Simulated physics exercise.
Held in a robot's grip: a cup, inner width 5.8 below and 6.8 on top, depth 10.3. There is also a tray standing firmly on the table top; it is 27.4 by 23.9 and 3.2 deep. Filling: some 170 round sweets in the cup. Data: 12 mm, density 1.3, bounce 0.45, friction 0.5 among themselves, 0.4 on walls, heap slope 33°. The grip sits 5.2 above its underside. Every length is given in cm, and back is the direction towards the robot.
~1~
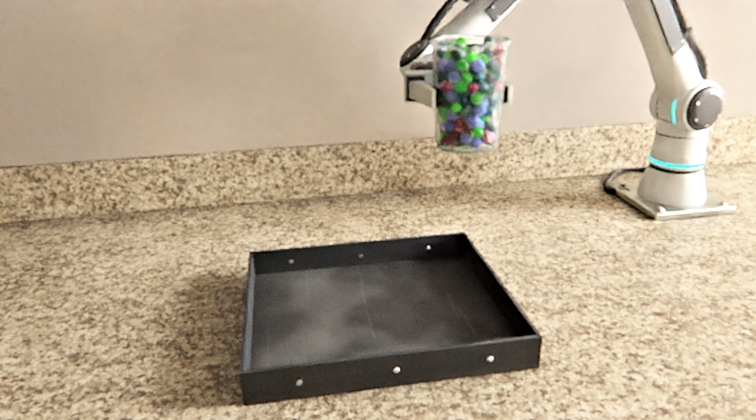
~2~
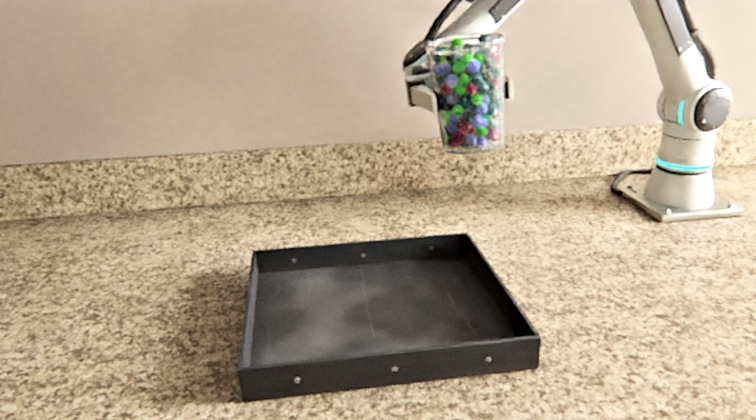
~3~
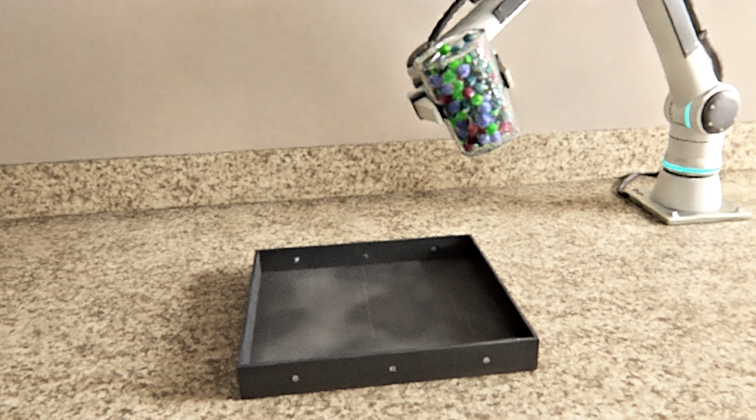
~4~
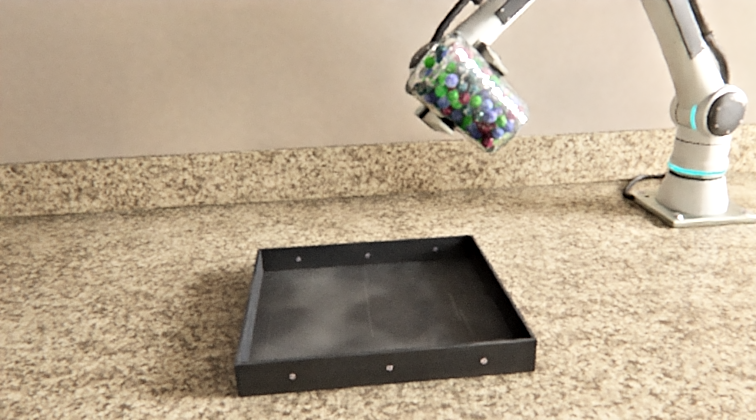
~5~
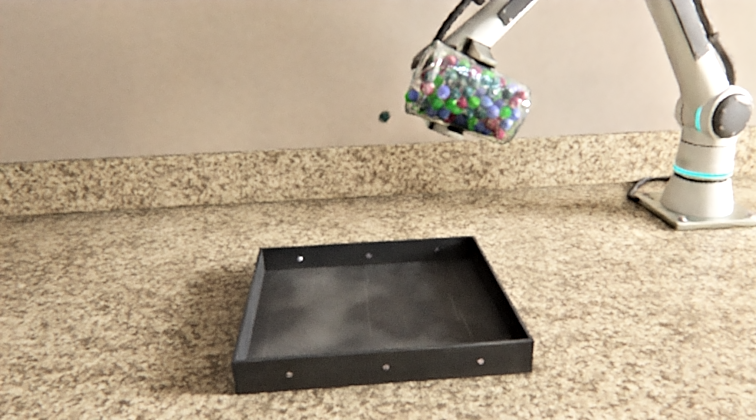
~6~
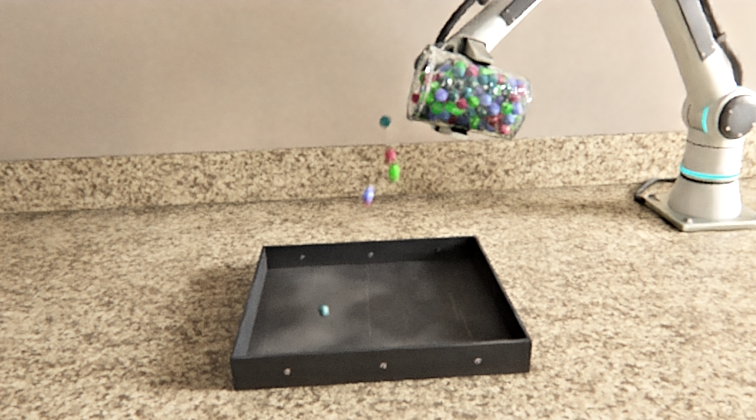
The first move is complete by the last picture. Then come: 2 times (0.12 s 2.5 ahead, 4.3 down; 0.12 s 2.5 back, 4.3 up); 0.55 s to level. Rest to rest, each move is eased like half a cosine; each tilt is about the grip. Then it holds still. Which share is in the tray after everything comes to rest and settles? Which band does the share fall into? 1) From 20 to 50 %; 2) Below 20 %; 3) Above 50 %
Option 2: Below 20 %.
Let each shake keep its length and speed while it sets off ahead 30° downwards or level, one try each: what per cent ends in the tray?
Near 30 and 55 percent respectively.
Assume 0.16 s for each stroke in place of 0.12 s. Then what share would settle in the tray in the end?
Estimate for that case: 10 %.
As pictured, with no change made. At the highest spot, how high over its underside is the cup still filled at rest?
10.5 cm.
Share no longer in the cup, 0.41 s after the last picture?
So far around 10 % is out.
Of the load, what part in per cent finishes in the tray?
I'd guess near 15 per cent.
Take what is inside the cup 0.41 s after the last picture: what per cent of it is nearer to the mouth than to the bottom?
Something near 45 per cent is there.
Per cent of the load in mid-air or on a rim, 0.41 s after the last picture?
Logged share: Close to 2 per cent.
Then, 0.41 s later, tilted 73° forward, highest piece 24 above the table; 150 in the cup, 14 in the tray, 3 in flight or on a rim.
Then, 0.82 s later, tilted 22° forward, highest piece 28 above the table; 144 in the cup, 22 in the tray, 1 on the table or floor.
Then, 1.23 s later, level, highest piece 30 above the table; 144 in the cup, 22 in the tray, 1 on the table or floor.
Then, 2.28 s later, level, highest piece 30 above the table; 144 in the cup, 22 in the tray, 1 on the table or floor.
At rest, 144 in the cup, 22 in the tray, 1 on the table or floor. That is 13 % in the tray.
